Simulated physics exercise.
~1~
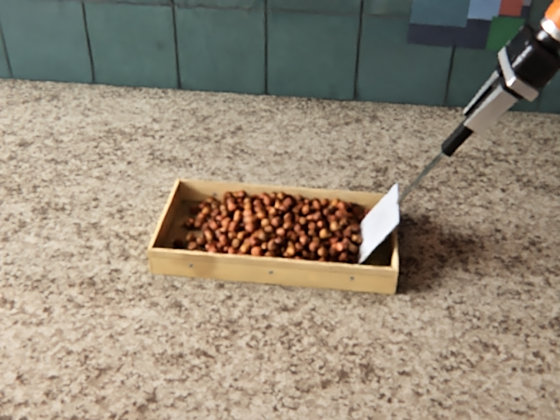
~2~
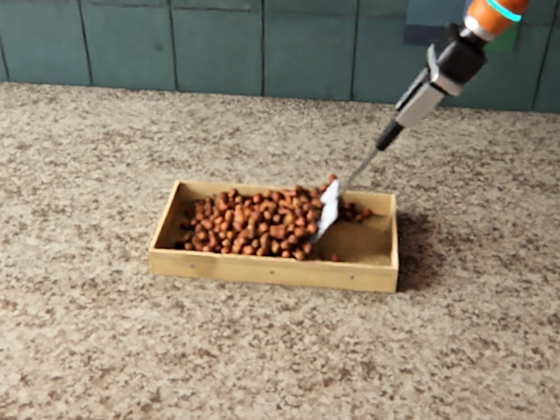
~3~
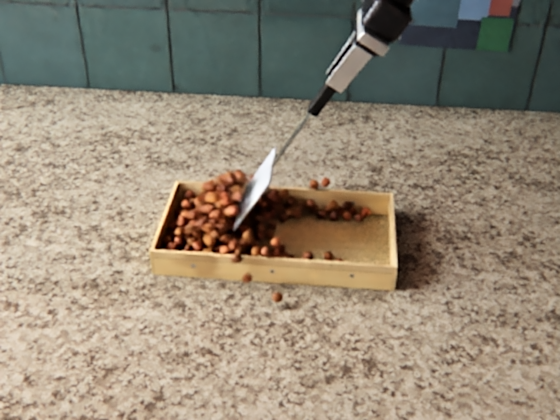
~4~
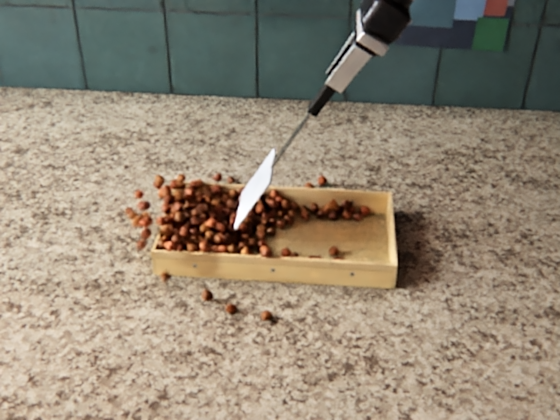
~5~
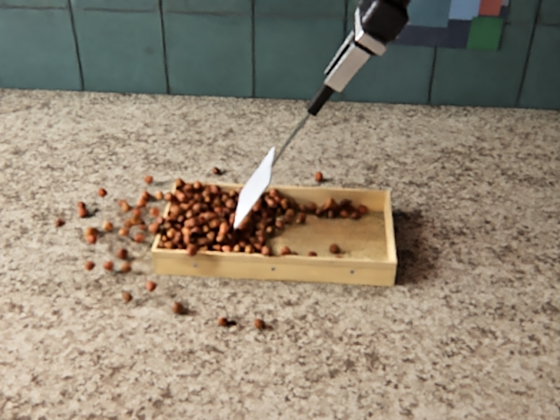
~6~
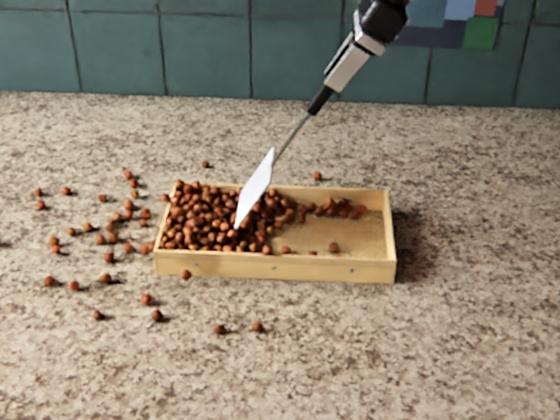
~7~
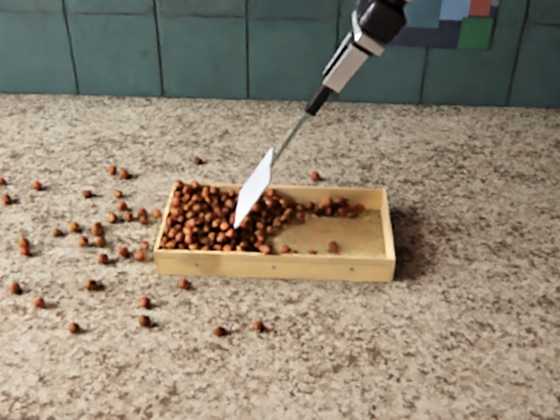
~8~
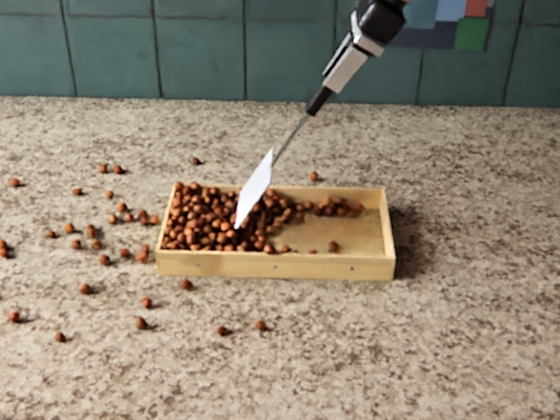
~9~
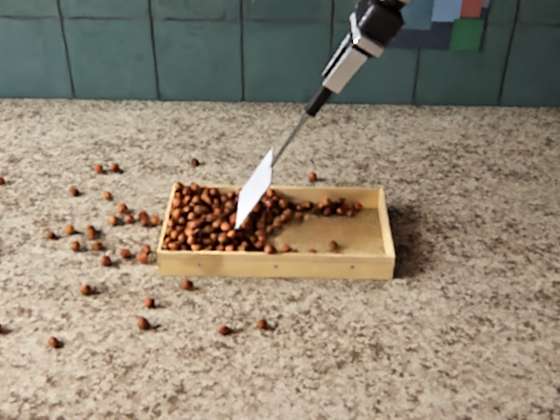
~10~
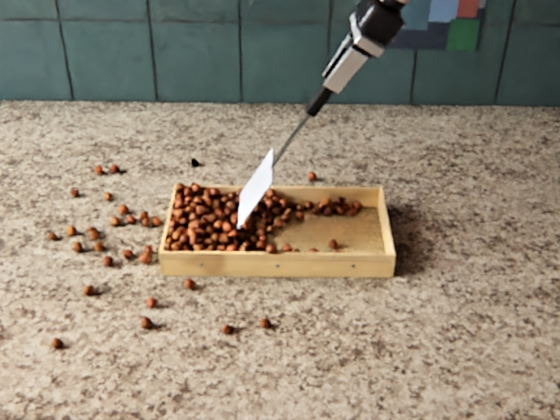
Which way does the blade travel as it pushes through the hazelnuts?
The blade travels to the left, from the right end of the trough to a little past its middle.
